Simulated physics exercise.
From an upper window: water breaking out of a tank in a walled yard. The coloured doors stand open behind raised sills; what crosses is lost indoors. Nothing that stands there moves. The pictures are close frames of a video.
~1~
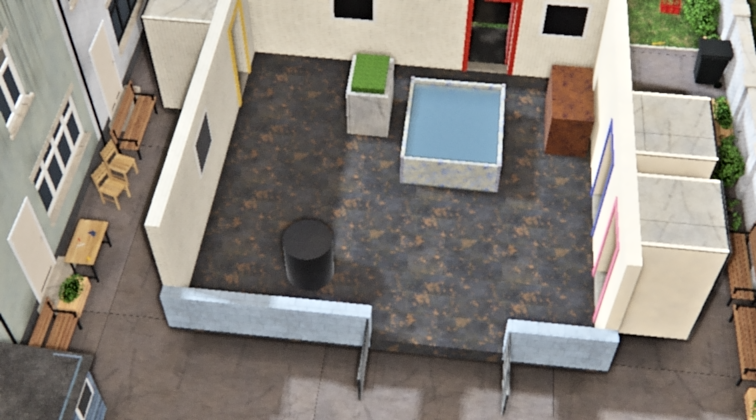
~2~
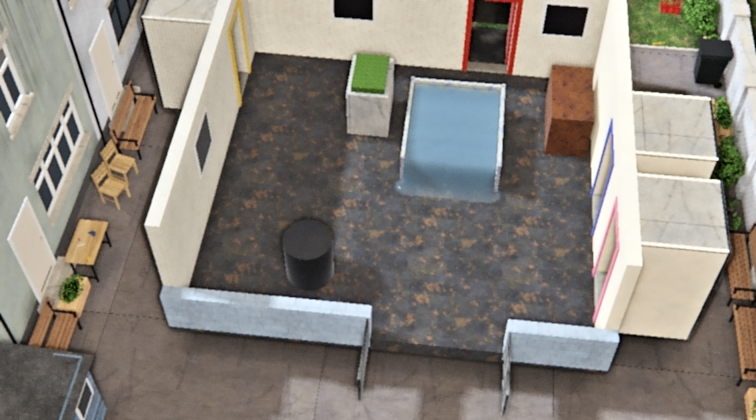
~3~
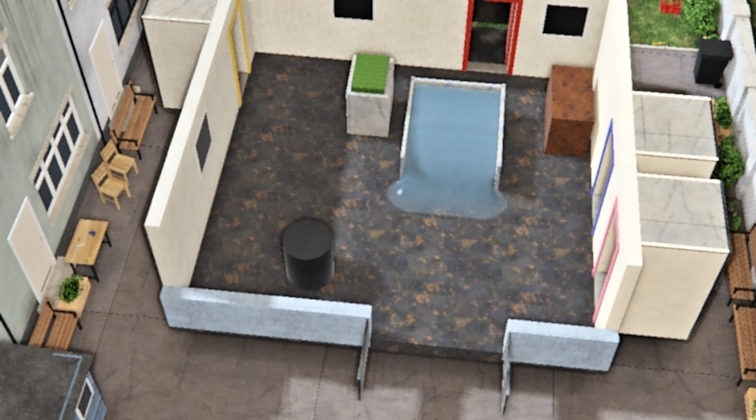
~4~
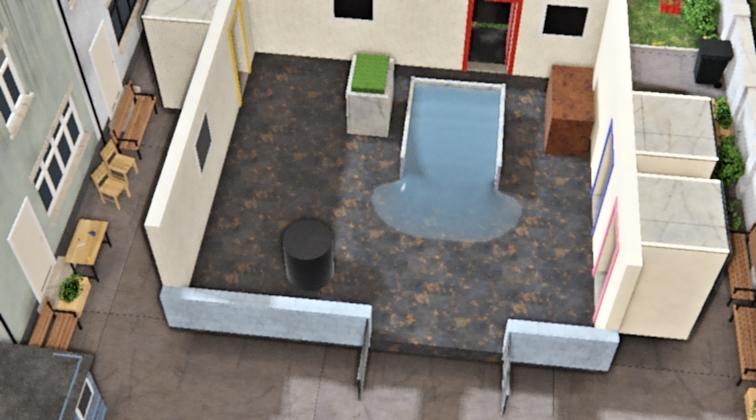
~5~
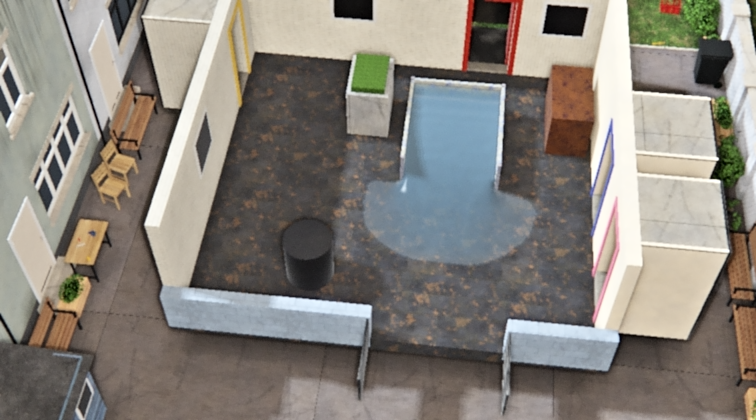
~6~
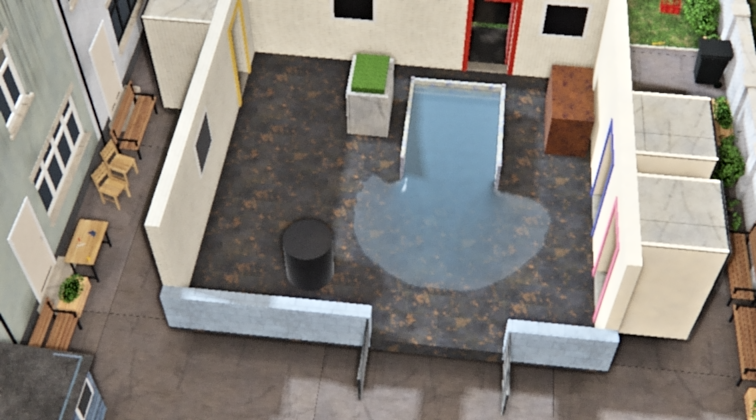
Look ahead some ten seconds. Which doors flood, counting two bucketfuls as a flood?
The yellow door holds within the limit; the blue door holds within the limit; the red door holds within the limit; the pink door holds within the limit.
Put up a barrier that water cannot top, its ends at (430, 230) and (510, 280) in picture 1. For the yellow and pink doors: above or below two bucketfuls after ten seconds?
One by one: Yellow keeps below it, pink takes more.
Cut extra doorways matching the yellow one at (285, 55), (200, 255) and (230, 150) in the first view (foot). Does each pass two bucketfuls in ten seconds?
As listed: Takes less, takes more, is under.
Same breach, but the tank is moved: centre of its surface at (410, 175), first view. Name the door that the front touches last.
That is the red one.
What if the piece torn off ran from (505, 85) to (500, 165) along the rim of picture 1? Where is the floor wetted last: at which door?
Last comes the yellow-painted one.
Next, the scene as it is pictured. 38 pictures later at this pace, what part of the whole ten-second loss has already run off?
Roughly 85 per cent.
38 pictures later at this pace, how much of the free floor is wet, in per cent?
About 60 per cent.
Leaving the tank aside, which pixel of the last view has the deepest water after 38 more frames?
At about (584, 161).
A moment on, water covers 35 % of the floor; the yellow door not reached, the blue door not reached, the red door not reached, the pink door not reached.
Next, water covers 40 % of the floor; the yellow door not reached, the blue door wet at the sill, nothing in, the red door not reached, the pink door wet at the sill, nothing in.
Then, water covers 45 % of the floor; the yellow door not reached, the blue door wet at the sill, nothing in, the red door not reached, the pink door wet at the sill, nothing in.
Later, water covers 60 % of the floor; the yellow door not reached, the blue door wet at the sill, nothing in, the red door not reached, the pink door wet at the sill, nothing in.
In the end, water covers 80 % of the floor; the yellow door wet at the sill, nothing in, the blue door wet at the sill, nothing in, the red door wet at the sill, nothing in, the pink door wet at the sill, nothing in.
